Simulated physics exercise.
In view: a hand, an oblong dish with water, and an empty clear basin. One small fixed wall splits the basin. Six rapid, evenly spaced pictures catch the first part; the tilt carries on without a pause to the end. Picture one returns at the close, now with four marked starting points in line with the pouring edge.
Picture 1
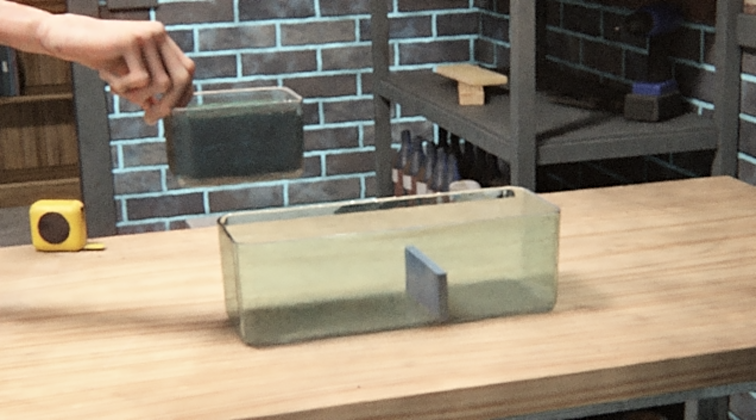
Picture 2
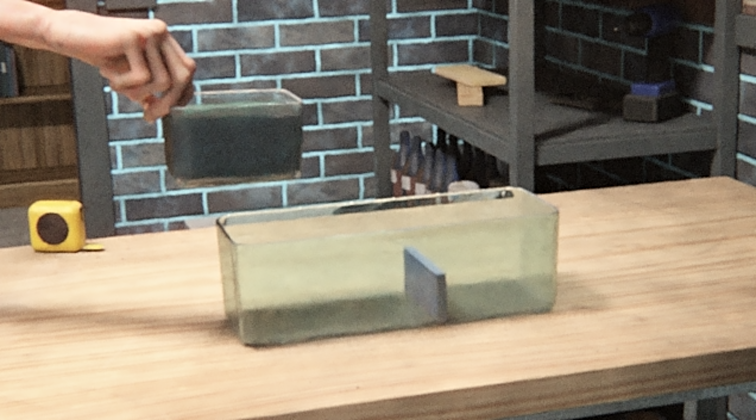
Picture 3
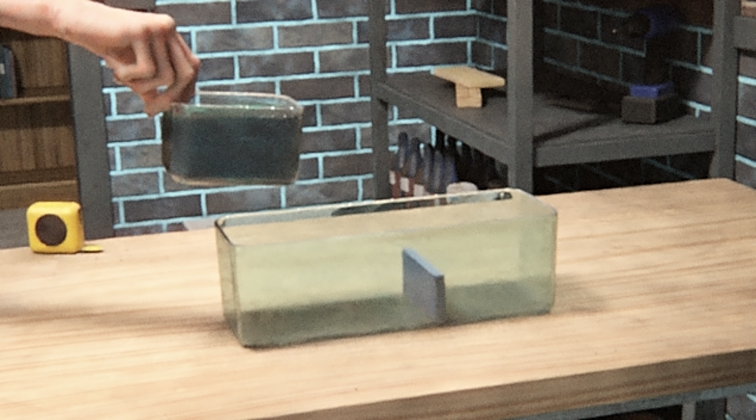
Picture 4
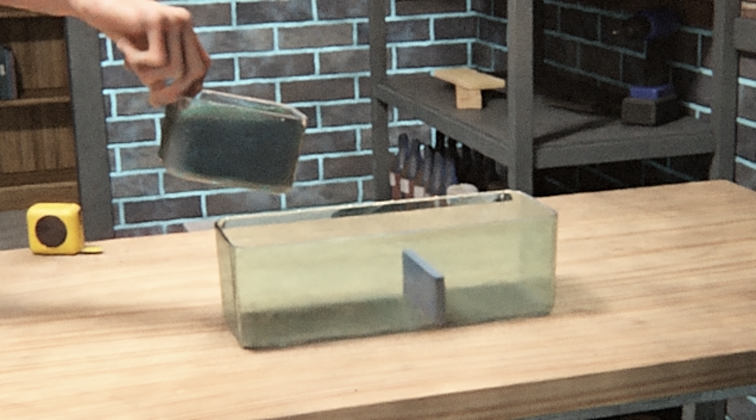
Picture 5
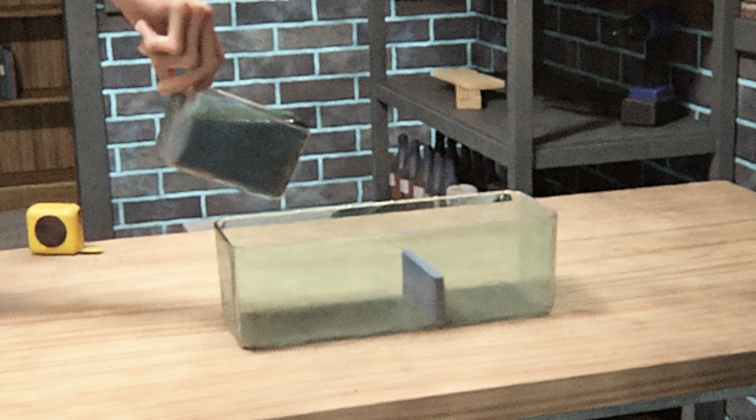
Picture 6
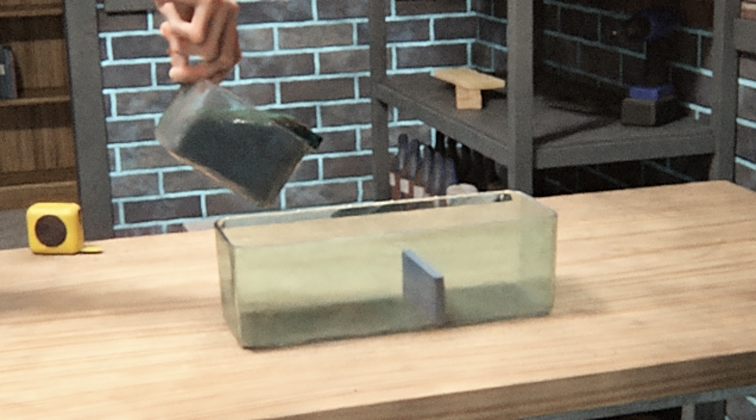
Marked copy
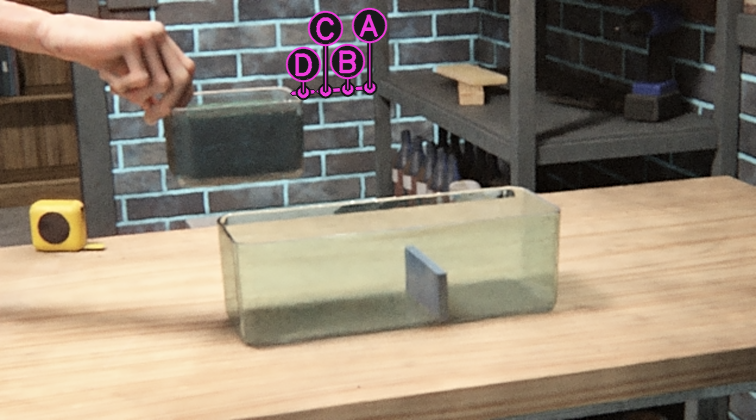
On a wooden workbench, a hand tilts an oblong dish of dark water above a clear basin.
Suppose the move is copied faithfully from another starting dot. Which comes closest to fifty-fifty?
The answer is spot A.
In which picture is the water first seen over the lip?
Picture 5.
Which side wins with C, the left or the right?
The left one.
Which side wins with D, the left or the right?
The left side.
On the marked copy, A at (369, 87); B at (347, 89); C at (325, 90); D at (303, 92).
With A, about 50 % ends left of the wall and 45 % right of it; 5 % is lost outside.
With B, about 76 % ends left of the wall and 14 % right of it; 10 % is lost outside.
With C, about 90 % ends left of the wall and 6 % right of it; 4 % is lost outside.
With D, about 90 % ends left of the wall and 5 % right of it; 4 % is lost outside.
